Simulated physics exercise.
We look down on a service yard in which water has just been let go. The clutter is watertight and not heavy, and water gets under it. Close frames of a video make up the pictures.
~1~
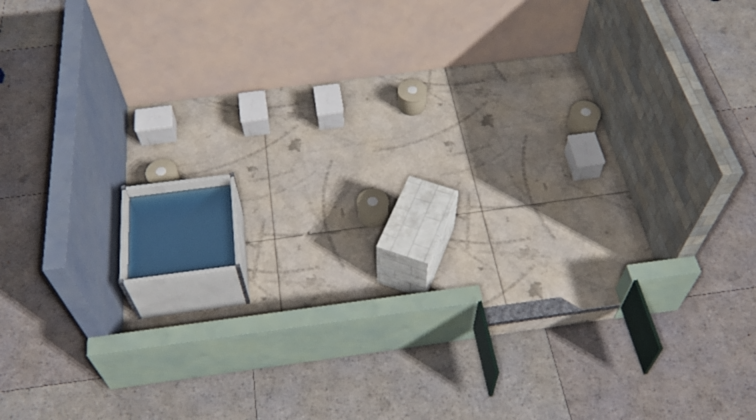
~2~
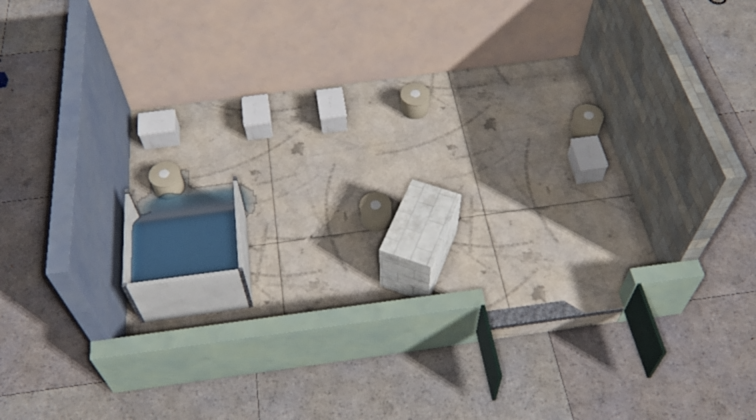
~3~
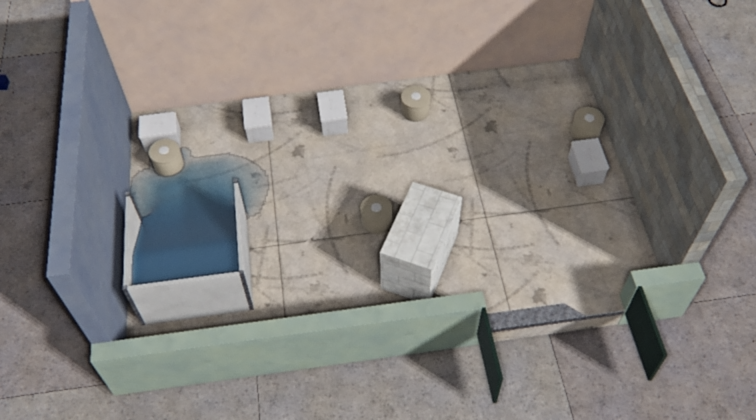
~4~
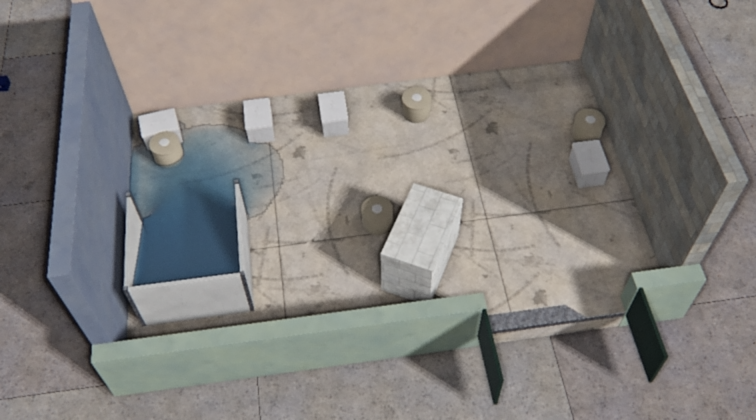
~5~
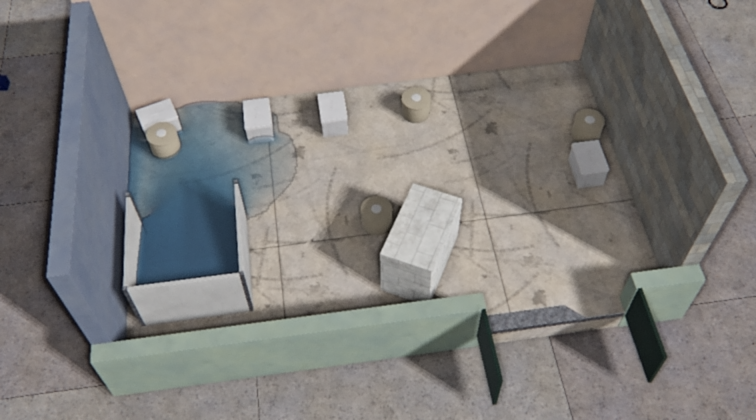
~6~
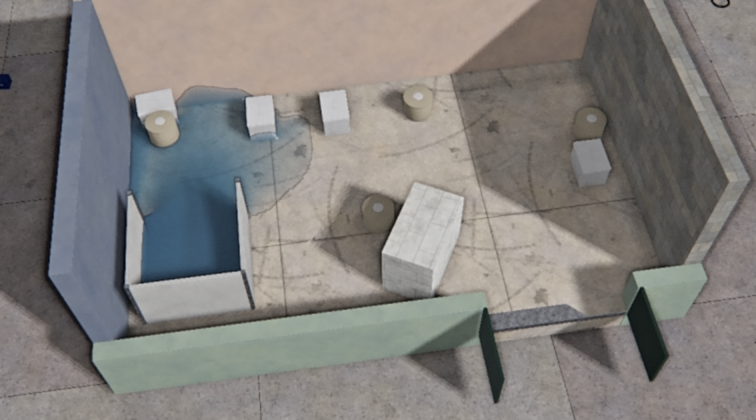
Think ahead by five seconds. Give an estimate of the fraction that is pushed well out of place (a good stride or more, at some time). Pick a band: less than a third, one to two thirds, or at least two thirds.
The fraction is at least two thirds of them.
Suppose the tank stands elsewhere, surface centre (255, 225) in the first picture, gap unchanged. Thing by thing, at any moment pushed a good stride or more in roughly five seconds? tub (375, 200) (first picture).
From the way the scene plays out, it travelled less.
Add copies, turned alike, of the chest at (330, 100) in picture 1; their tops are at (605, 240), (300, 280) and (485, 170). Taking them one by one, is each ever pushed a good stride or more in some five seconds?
Item by item: Remains in place, remains in place, goes the distance.
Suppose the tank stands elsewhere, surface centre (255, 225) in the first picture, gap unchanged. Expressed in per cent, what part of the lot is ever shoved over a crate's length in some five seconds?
Close to 90 %.
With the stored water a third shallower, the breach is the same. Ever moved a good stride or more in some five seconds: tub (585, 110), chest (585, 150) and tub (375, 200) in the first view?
The first came up short, the next came up short, and the last did it.
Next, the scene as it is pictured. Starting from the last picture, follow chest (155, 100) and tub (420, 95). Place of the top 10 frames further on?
About (221, 97) and (443, 111).
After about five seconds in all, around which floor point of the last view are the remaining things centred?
I'd say roughly (503, 220).
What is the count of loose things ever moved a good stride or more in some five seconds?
Total: 8.
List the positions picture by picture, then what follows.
The first frame shows a tub at (161, 171), on the bottom; a chest at (154, 117), on the bottom; 0 of 8 have shifted.
The second frame shows a tub at (164, 174) rests on the ground; a chest at (157, 121) rests on the ground; 0 of 8 have shifted.
The third frame shows a tub at (164, 151) rests on the ground, a stride from its start; a chest at (158, 124), on the bottom; 1 of 8 have shifted.
The fourth frame shows a tub at (164, 143), on the bottom, a stride from its start; a chest at (158, 122) rests on the ground, close to its start; 2 of 8 have shifted.
The fifth frame shows a tub at (161, 133), afloat, a stride from its start; a chest at (157, 113) rests on the ground, close to its start; 2 of 8 have shifted.
The sixth frame shows a tub at (160, 121), afloat, a stride from its start; a chest at (154, 101) rests on the ground, a stride from its start; 2 of 8 have shifted.
A moment on, 1 of 8 are well off their spots; 3 afloat.
Next, 4 of 8 are well off their spots; 3 afloat.
Later, 6 of 8 are well off their spots; 4 afloat.
In the end, 8 of 8 are well off their spots, and 8 have been at some point; 6 afloat.
